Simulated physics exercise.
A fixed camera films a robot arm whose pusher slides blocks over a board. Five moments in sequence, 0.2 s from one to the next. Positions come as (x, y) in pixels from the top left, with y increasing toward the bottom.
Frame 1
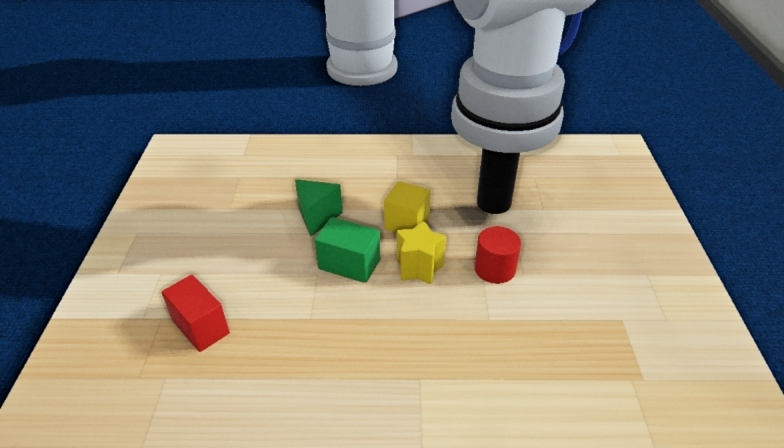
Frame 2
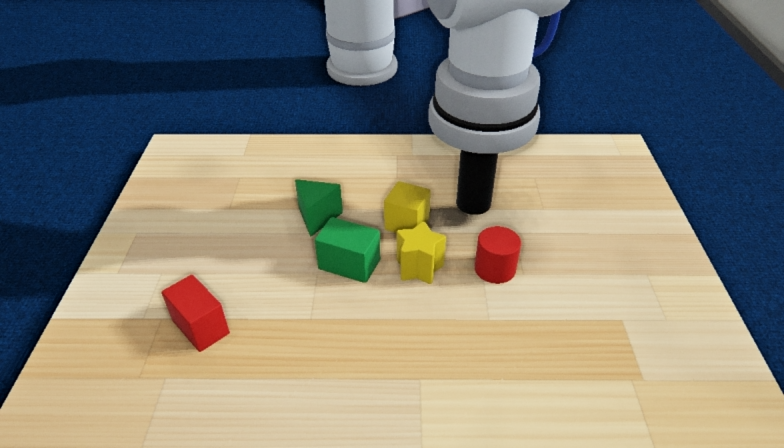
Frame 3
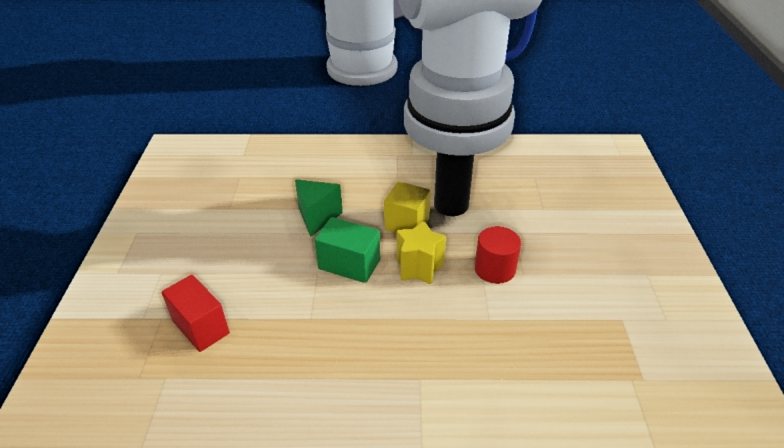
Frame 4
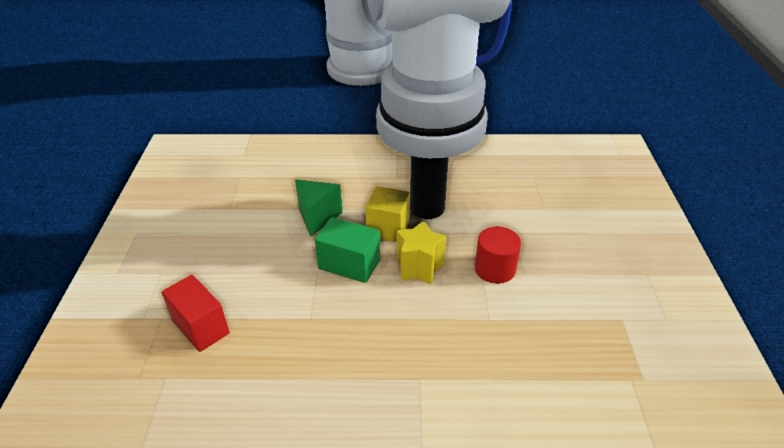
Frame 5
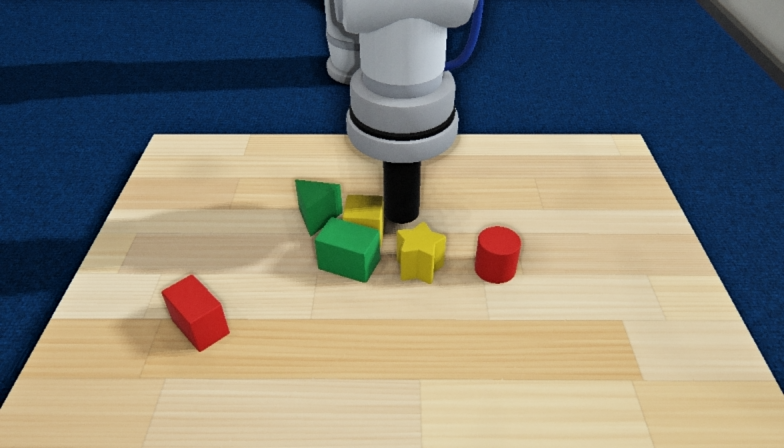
Robot arm moving left across a wooden table, its black tip pushing a yellow block toward green blocks as other pieces stay still.
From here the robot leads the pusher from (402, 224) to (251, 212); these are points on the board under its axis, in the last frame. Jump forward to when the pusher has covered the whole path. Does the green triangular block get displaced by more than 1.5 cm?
Final answer: Yes.
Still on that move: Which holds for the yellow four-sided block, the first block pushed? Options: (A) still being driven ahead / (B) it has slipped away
B
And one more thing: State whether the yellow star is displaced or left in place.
The yellow star is left alone.
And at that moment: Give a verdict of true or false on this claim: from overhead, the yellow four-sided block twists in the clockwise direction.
The claim does not hold.
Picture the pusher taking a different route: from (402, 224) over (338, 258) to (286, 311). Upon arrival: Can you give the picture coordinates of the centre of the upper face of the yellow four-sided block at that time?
The centre of its top face lies at (299, 219).
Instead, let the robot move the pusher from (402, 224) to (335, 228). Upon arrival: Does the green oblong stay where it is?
No.
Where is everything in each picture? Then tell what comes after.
The first picture shows lower end of the pusher at (494, 203), tops of blocks, green triangular block at (314, 190), green oblong at (347, 234), yellow four-sided block at (408, 195), yellow star at (420, 238).
The second picture shows pusher at (474, 204), blocks as before.
The third picture shows pusher at (451, 206), blocks as before.
The fourth picture shows pusher at (427, 208), yellow four-sided block at (388, 199).
The fifth picture shows pusher at (402, 213), green triangular block at (314, 190), green oblong at (347, 234), yellow four-sided block at (363, 206), yellow star at (420, 238).
The first path, step by step. One third of the way, pusher at (349, 209); green triangular block at (309, 189); green oblong at (341, 240), turned 25° anticlockwise; yellow four-sided block at (323, 211), turned 55° anticlockwise.
Two thirds of the way, pusher at (298, 205); green triangular block at (262, 188), turned 35° anticlockwise; green oblong at (341, 240), turned 30° anticlockwise; yellow four-sided block at (311, 214), turned 85° anticlockwise.
At the end, pusher at (248, 201); green triangular block at (211, 187), turned 60° anticlockwise; green oblong at (341, 240), turned 30° anticlockwise; yellow four-sided block at (311, 214), turned 85° anticlockwise; yellow star not moved.
